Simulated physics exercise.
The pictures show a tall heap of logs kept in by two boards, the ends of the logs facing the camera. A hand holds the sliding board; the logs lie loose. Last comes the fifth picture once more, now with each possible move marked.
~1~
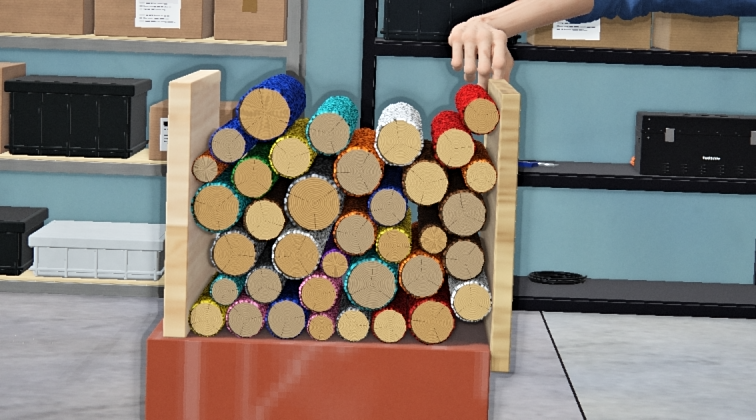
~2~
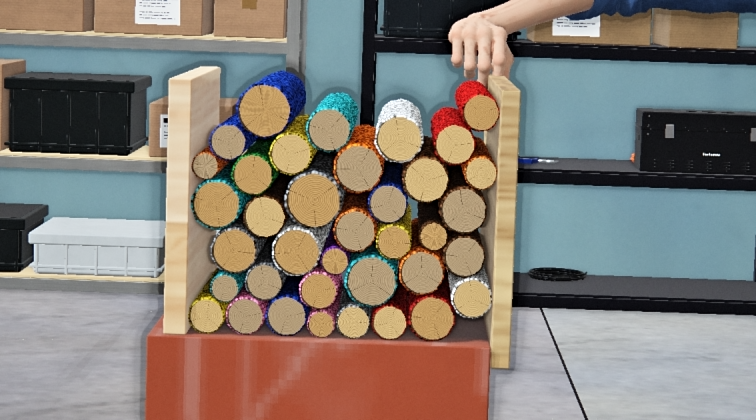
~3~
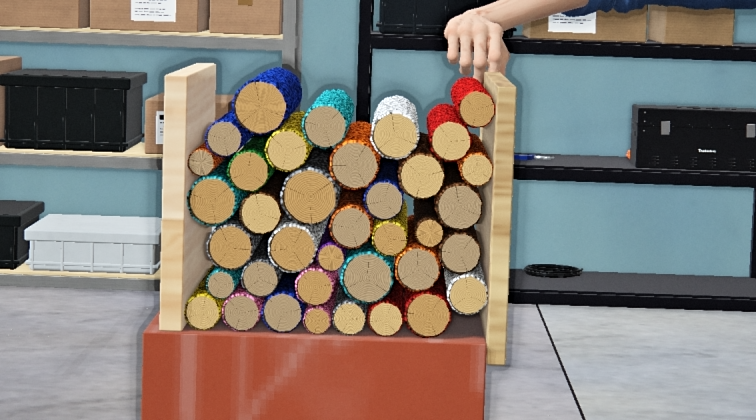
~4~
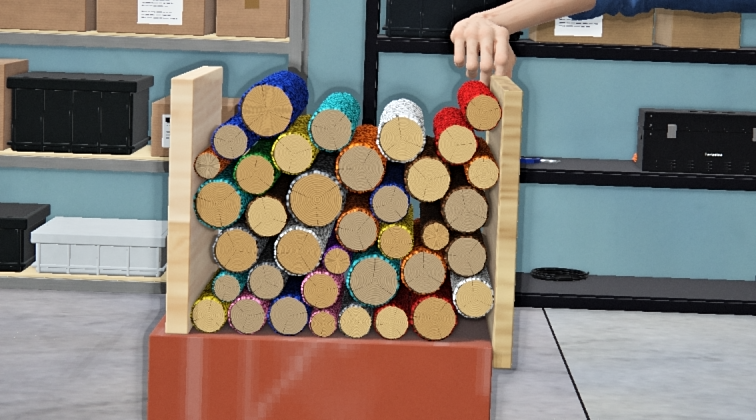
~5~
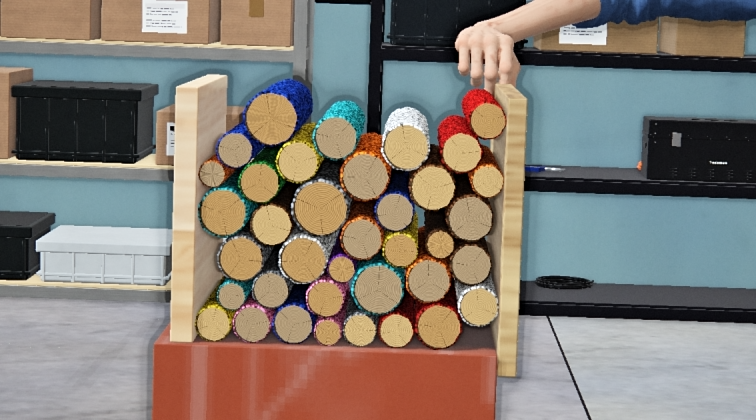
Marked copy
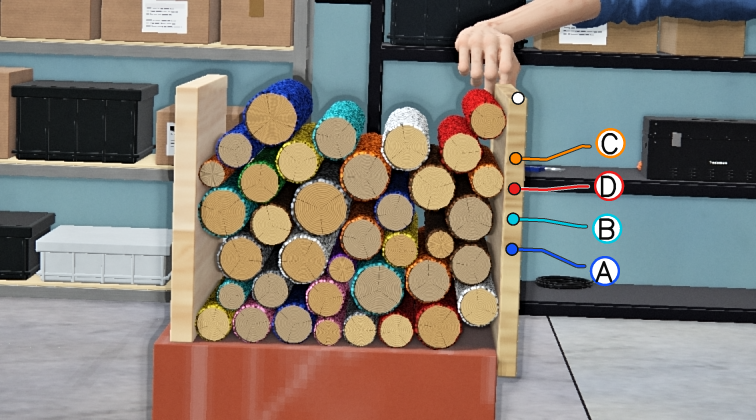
Stacked logs with glittery, colourful sides sitting almost still between two wooden boards as a hand rests on the right board.
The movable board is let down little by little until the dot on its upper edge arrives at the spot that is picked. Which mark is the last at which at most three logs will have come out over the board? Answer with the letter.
Lower it to A and no more.
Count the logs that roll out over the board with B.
It comes to one.
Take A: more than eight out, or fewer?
Fewer than eight.
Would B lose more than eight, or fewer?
It loses fewer than eight.
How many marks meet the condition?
Four of the four.
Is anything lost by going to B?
Yes.
On the copy, A at (512, 249); B at (513, 219); C at (515, 159); D at (514, 189); the white dot at (518, 98).
On A. First, top of the board (505, 166).
Then, top of the board (502, 245).
Finally, top of the board (502, 248), three out over the board.
By contrast, B one out over the board; C none out over the board; D one out over the board.
